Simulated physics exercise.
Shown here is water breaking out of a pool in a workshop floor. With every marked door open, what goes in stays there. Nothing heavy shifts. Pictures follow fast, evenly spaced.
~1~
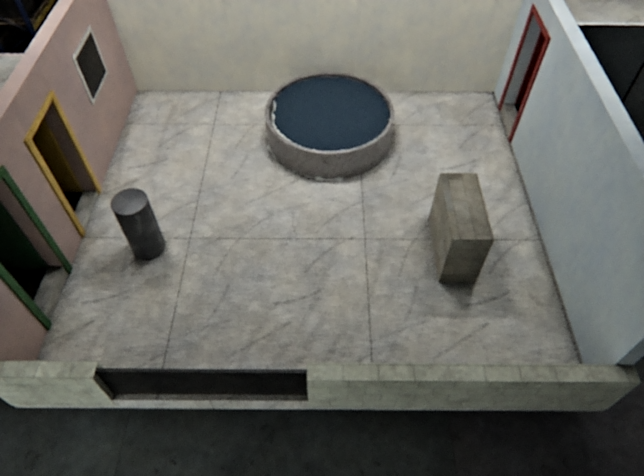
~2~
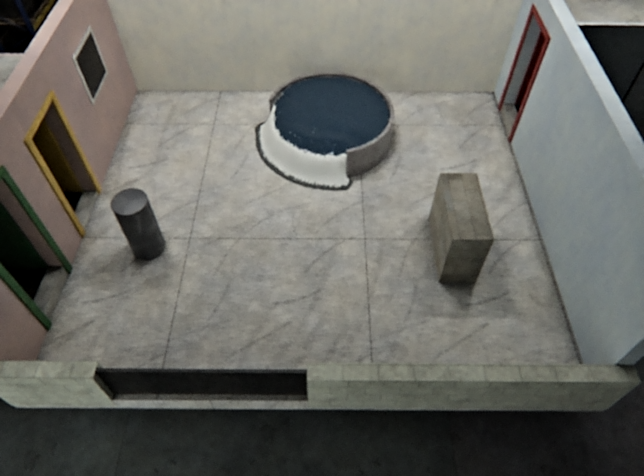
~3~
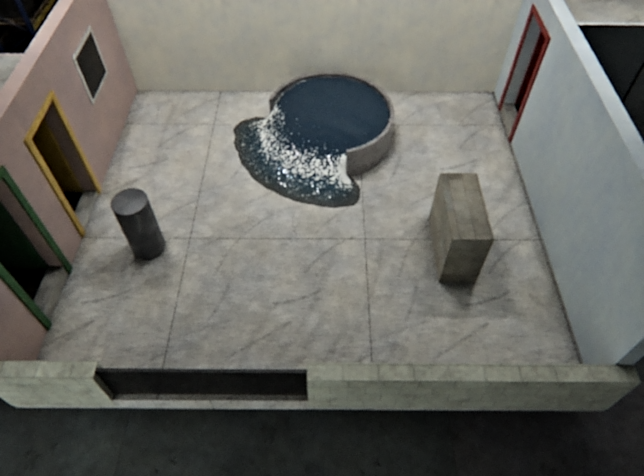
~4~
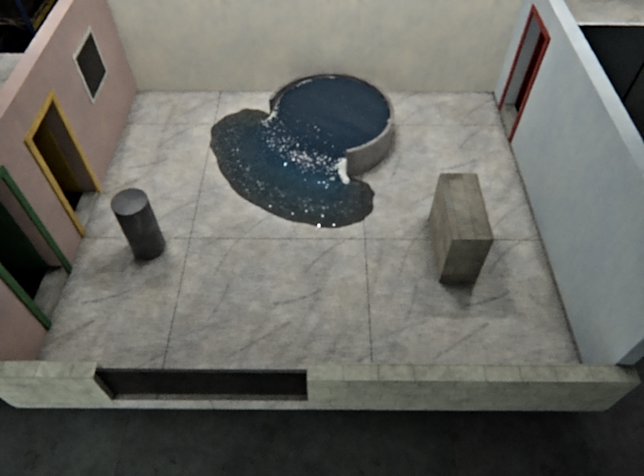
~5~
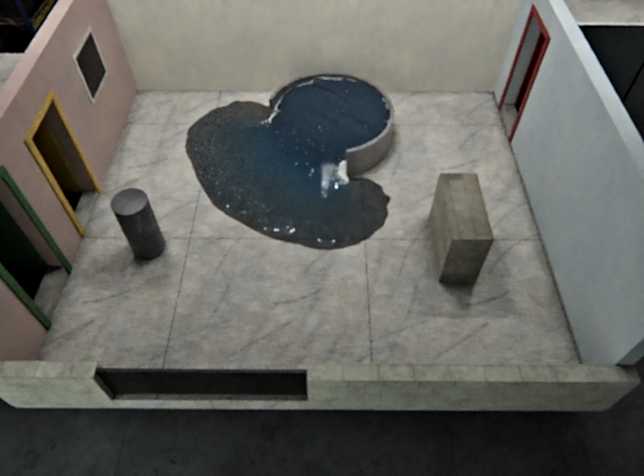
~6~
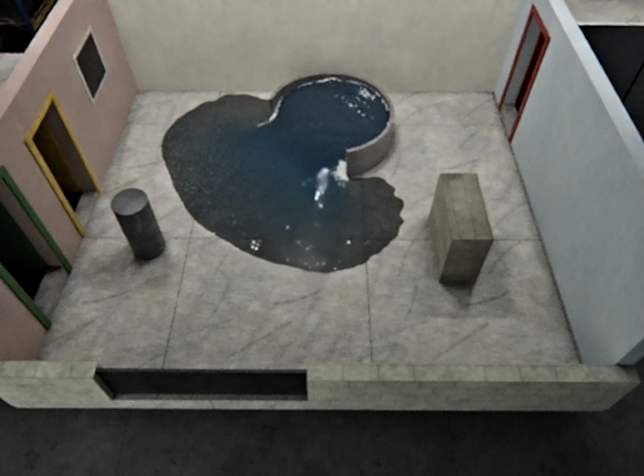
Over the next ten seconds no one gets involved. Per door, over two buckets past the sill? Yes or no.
Yellow door yes, red door no, green door no.
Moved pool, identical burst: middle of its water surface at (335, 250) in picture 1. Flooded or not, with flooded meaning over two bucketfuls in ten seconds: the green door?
Result - green crosses the threshold.
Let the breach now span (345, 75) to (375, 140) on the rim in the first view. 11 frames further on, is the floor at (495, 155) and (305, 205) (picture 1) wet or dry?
Well, the first place would be submerged and the second one still bare.
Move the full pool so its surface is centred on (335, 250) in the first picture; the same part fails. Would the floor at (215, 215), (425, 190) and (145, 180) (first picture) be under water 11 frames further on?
Result: Spared; spared; inundated.
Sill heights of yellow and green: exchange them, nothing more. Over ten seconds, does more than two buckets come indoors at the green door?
Quick answer - the green door overshoots.
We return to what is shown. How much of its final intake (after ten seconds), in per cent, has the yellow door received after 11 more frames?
About 10 per cent.
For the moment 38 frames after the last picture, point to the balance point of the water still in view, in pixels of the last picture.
My pick is pixel (223, 236).
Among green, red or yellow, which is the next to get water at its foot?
It would be the yellow-painted one.
A moment on, water covers 50 % of the floor; the yellow door wet at the sill, nothing in, the red door not reached, the green door not reached.
Next, water covers 55 % of the floor; the yellow door under two buckets in, the red door not reached, the green door wet at the sill, nothing in.
Then, water covers 55 % of the floor; the yellow door over two buckets in, the red door not reached, the green door wet at the sill, nothing in.
Later, water covers 70 % of the floor; the yellow door far over two buckets in, the red door not reached, the green door wet at the sill, nothing in.
In the end, water covers 95 % of the floor; the yellow door far over two buckets in, the red door not reached, the green door wet at the sill, nothing in.
